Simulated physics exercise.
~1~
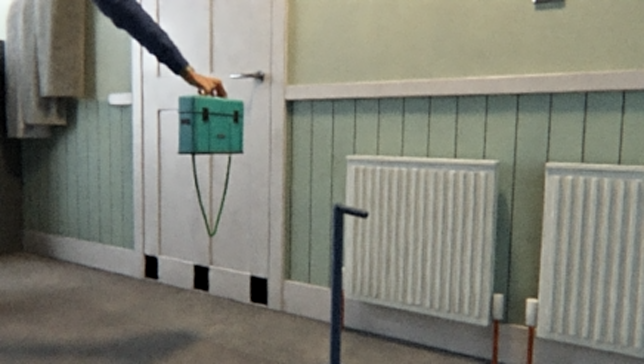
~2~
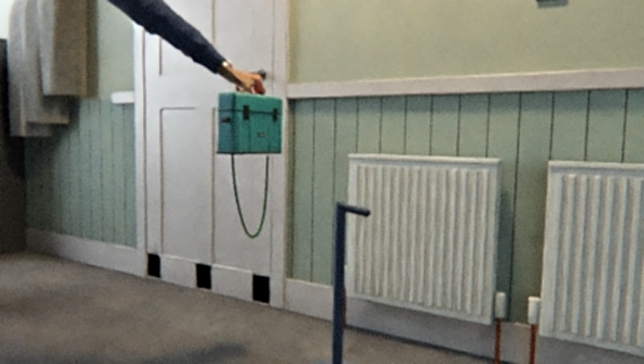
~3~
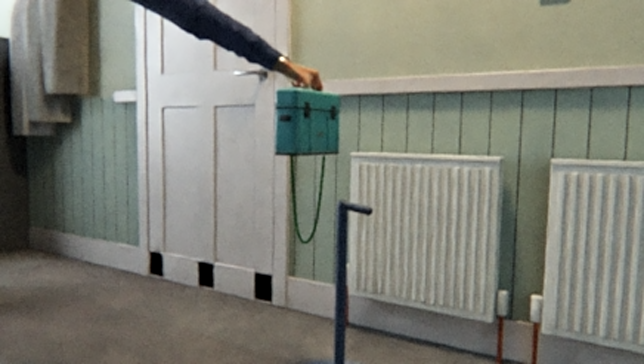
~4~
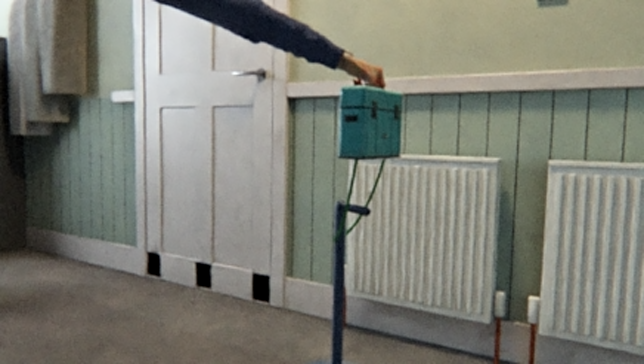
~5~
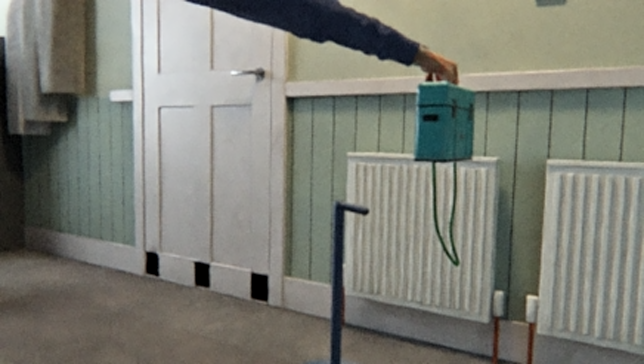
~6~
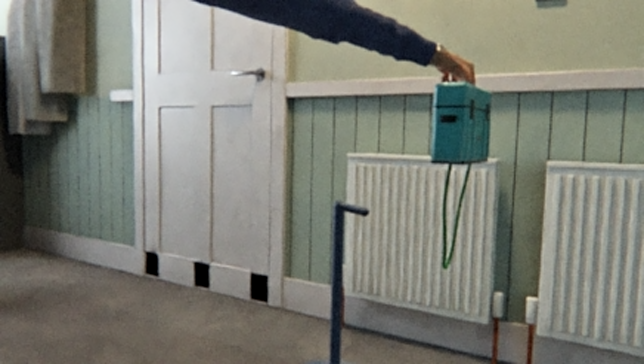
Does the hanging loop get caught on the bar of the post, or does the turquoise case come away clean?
The turquoise case comes away clean. It ends up to the right of the post, still in the hand, with its loop hanging free beneath it.
In a room with pale green panelling, a white door on the left and two white radiators on the right, a slightly swaying view looks across a brown floor. A dark-sleeved arm reaches in from the upper left, holding a turquoise case by its top, with a thin green loop hanging beneath it. A dark post with a short bar at its top stands in front. The hand carries the case rightward from the door, and the loop passes by the top of the post. The case continues clear and ends upright in front of the nearer radiator, still held, with the loop hanging free.
